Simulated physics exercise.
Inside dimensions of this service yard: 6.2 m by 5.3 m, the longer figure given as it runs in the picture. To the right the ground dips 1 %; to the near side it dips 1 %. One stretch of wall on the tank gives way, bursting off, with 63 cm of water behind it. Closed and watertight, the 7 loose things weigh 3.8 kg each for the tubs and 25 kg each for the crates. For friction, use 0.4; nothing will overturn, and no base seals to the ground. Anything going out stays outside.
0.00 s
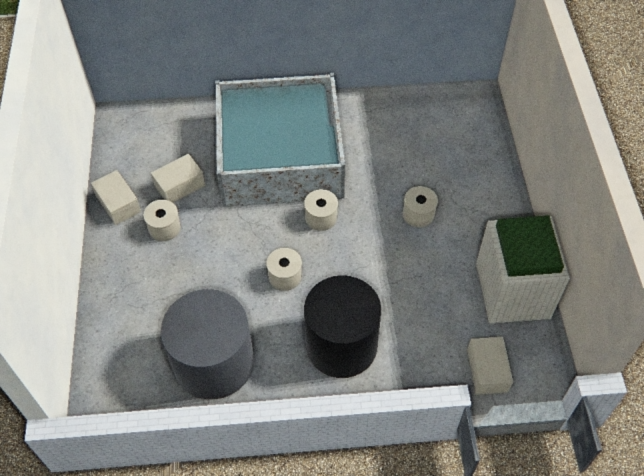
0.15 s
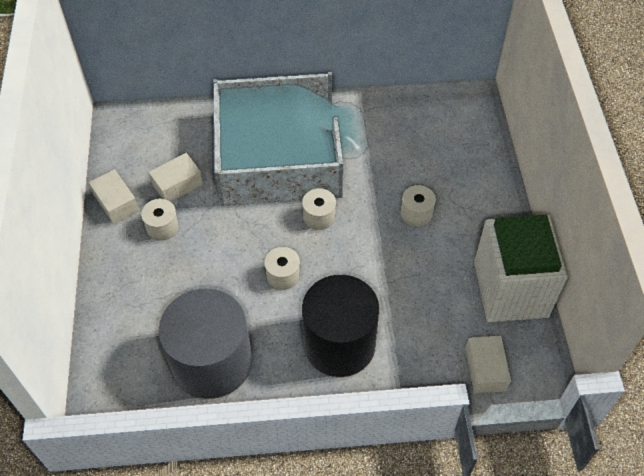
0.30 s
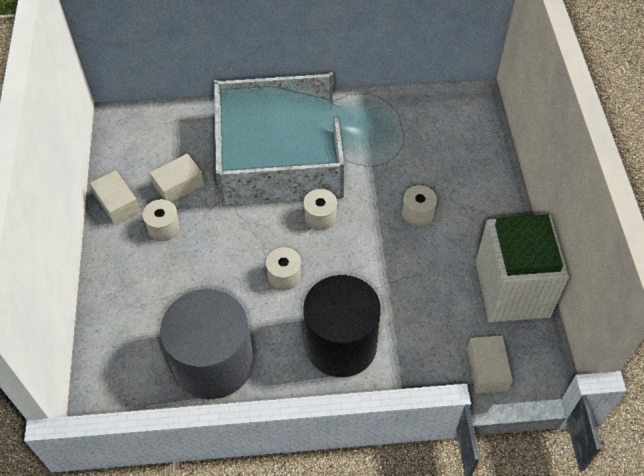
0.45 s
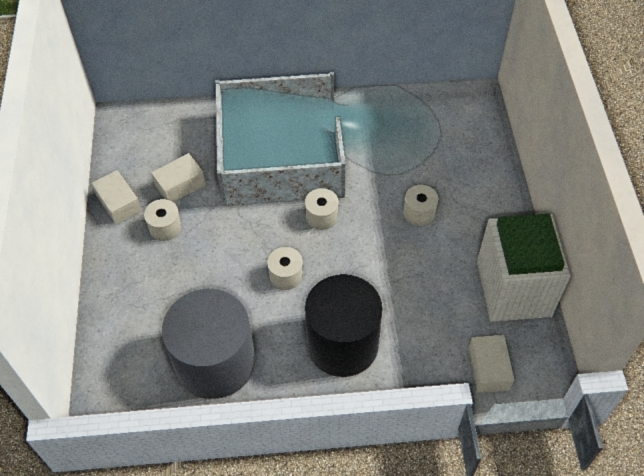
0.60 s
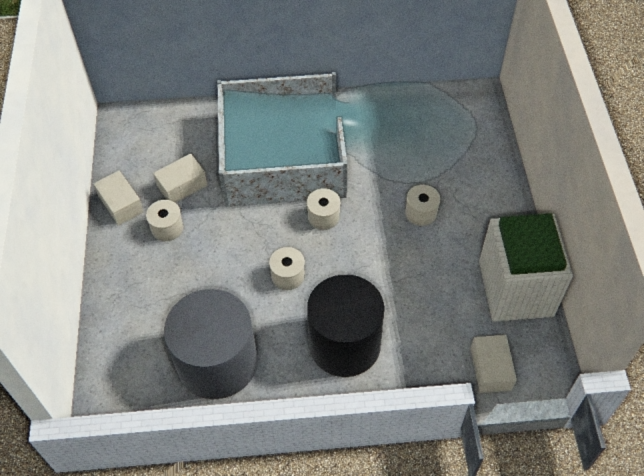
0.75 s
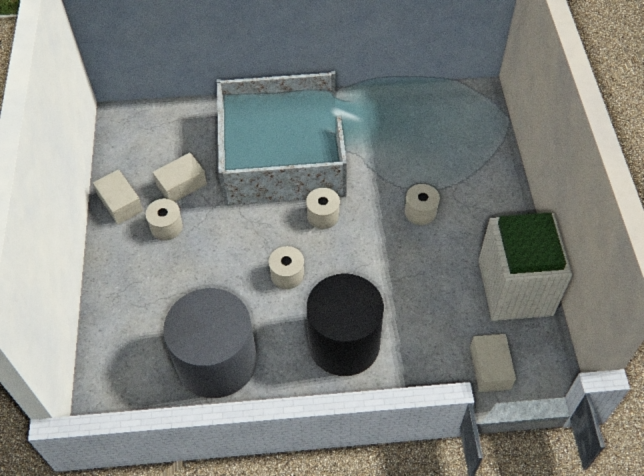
A walled yard held a square stone tank of water, whose right side broke open, and water poured out and spread rightward across the floor while the tubs and blocks stayed still.
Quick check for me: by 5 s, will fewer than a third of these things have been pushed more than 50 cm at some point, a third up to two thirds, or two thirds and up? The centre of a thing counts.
Short of a third.
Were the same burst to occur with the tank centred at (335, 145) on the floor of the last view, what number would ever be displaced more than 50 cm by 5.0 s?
The answer would then be 2.
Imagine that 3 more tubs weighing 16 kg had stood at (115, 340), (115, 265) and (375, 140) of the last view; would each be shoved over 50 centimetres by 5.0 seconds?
In that order: Under, less, past it.
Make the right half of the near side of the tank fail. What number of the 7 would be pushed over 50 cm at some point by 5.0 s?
3.
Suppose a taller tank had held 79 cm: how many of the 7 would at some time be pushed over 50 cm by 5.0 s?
That would make 3 of them.
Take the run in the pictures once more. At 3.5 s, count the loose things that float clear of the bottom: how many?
Answer: 0.
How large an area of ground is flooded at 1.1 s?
Some 7.5 m2.
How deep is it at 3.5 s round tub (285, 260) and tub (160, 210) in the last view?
Close to 1 and 0 centimetres.
After 1.1 s 0 of 7 are over 50 cm from their spots; 0 afloat.
After 2.2 s 0 of 7 are over 50 cm from their spots; 0 afloat.
After 3.5 s 0 of 7 are over 50 cm from their spots; 0 afloat.
After 5.0 s 2 of 7 are over 50 cm from their spots, and 2 have been at some point; 2 afloat.
